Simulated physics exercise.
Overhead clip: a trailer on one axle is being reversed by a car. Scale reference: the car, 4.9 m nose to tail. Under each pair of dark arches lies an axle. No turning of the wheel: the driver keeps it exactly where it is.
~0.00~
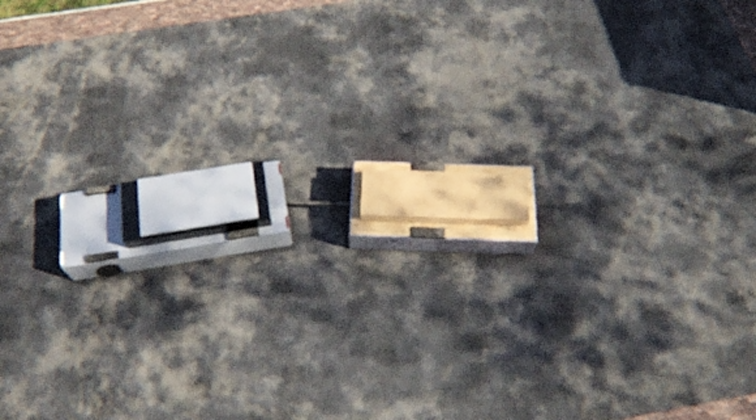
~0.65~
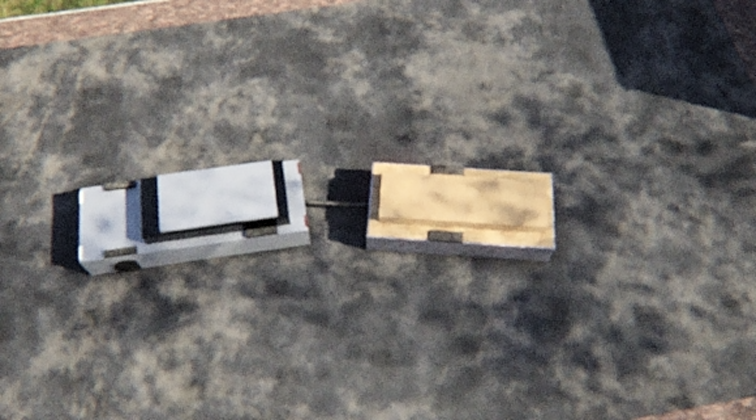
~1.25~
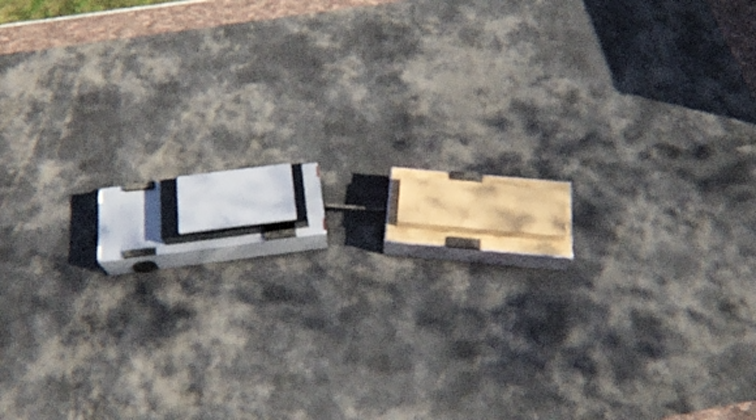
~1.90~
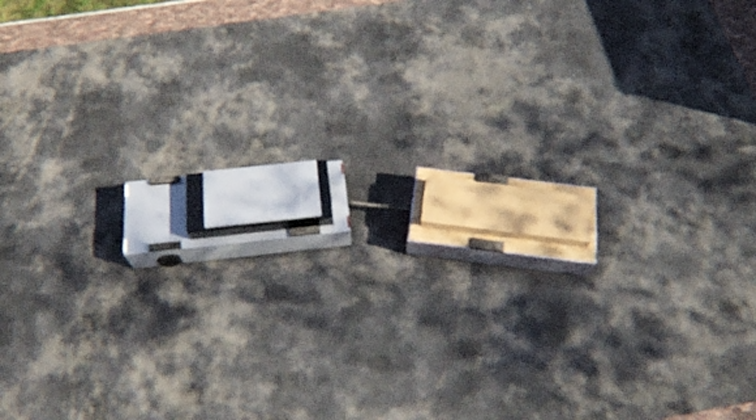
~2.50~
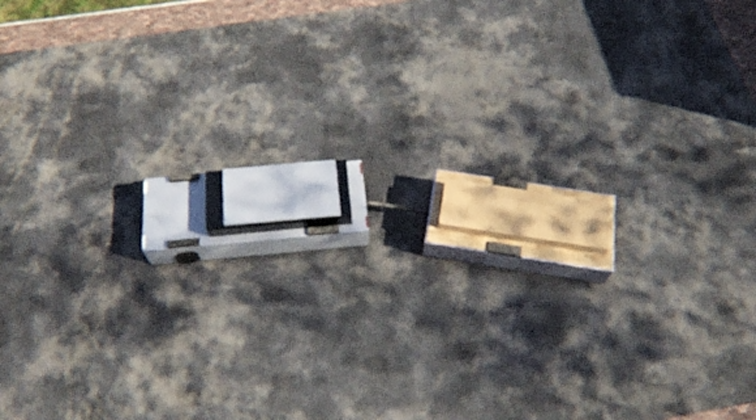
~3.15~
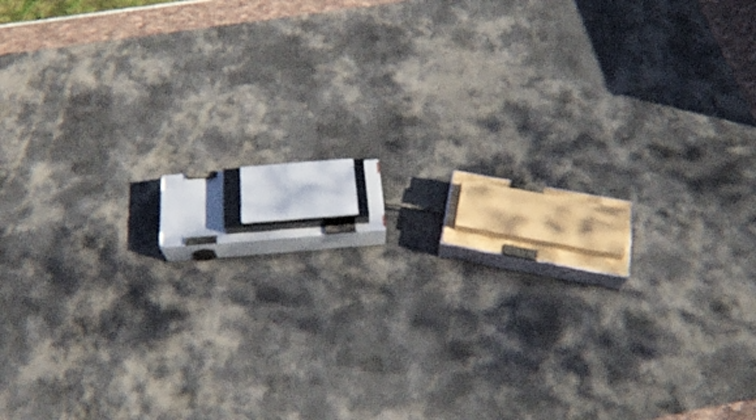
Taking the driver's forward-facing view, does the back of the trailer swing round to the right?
Tail goes left.
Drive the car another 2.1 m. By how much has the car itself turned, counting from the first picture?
Heading change vs. first picture: Approx. 10 deg.
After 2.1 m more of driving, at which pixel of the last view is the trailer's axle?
About (612, 242).
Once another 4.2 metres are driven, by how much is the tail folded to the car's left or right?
Angle: Near 35 degrees, on the car's left.
After 5.8 s, the tail is 24° to the car's left, the car has turned 9° and the trailer's axle is at (612, 242) of the last picture.
After 8.4 s, the tail is 37° to the car's left, the car has turned 13° and the trailer's axle is at (690, 282) of the last picture.
After 10.9 s, the tail is 60° to the car's left, the car has turned 18° and the trailer's axle is at (742, 333) of the last picture; it has jack-knifed.
